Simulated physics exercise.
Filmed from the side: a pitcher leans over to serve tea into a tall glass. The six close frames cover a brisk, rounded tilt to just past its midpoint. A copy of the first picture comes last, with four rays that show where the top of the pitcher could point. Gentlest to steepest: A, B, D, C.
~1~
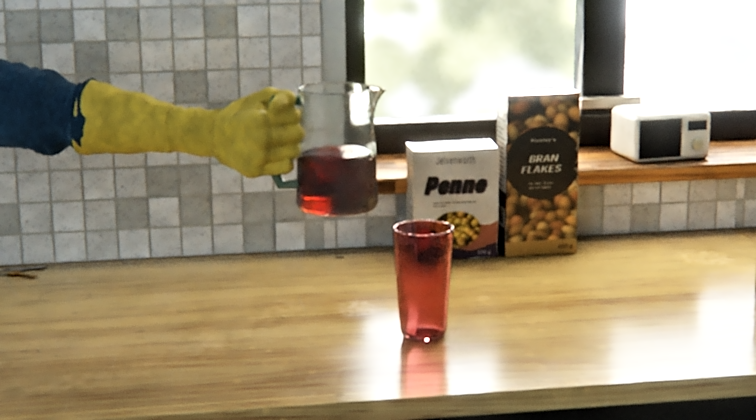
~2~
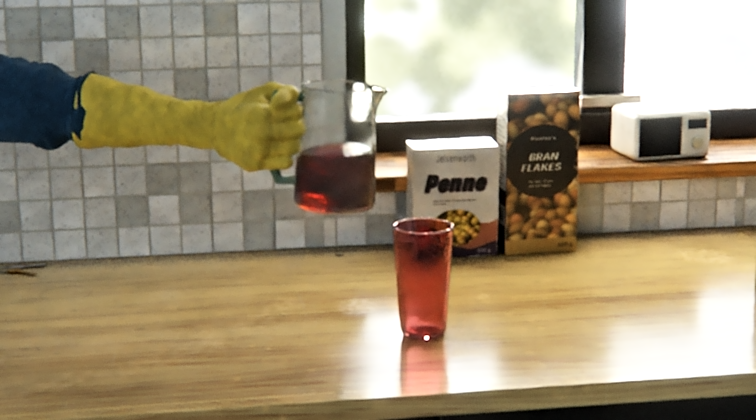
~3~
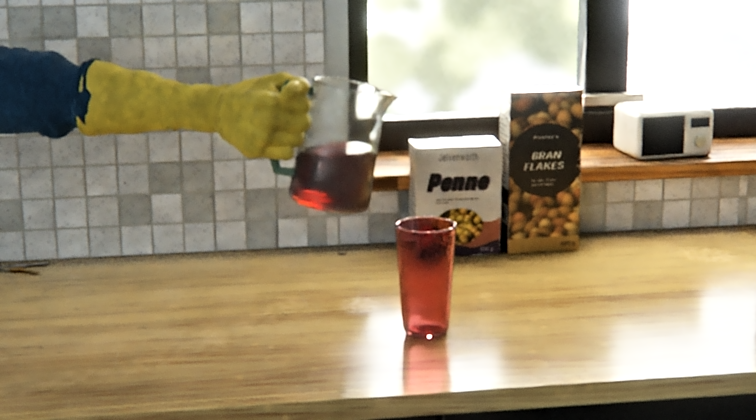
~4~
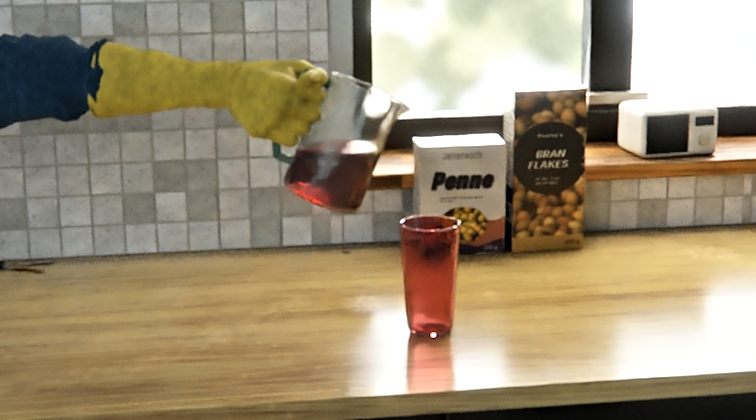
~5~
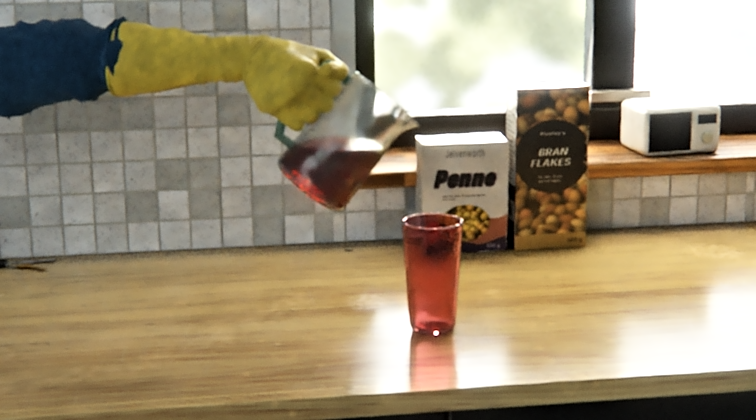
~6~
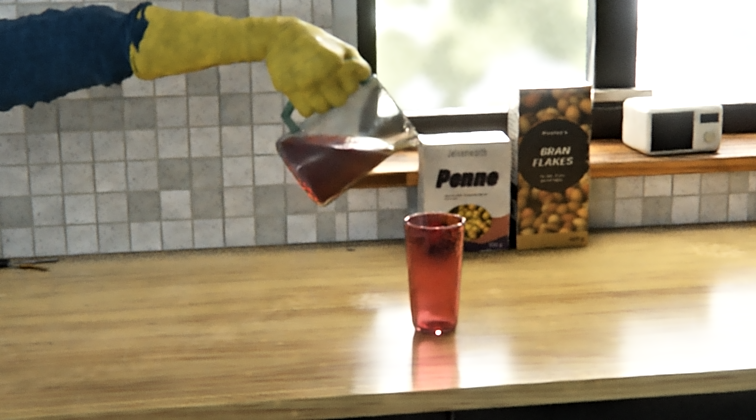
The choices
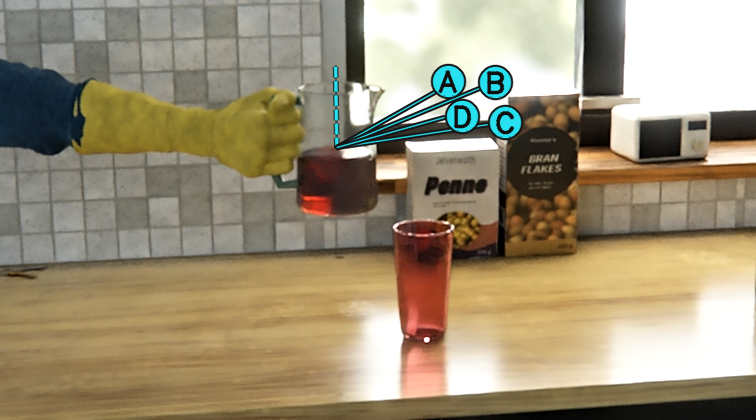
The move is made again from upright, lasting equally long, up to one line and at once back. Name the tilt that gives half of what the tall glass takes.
Use tilt C.
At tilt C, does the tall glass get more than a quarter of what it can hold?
Yes.
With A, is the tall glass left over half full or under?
Under half.
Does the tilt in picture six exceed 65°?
No, it does not.
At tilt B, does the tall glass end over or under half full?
Under.
On the marked copy, A at (435, 92); B at (479, 88); C at (488, 124); D at (444, 117).
Choosing A, the tall glass ends with about 6 % of what it can hold.
Choosing B, the tall glass ends with about 15 % of what it can hold; 3 % of the tea is spilt.
Choosing C, the tall glass ends with about 49 % of what it can hold; 6 % of the tea is spilt.
Choosing D, the tall glass ends with about 30 % of what it can hold; 6 % of the tea is spilt.
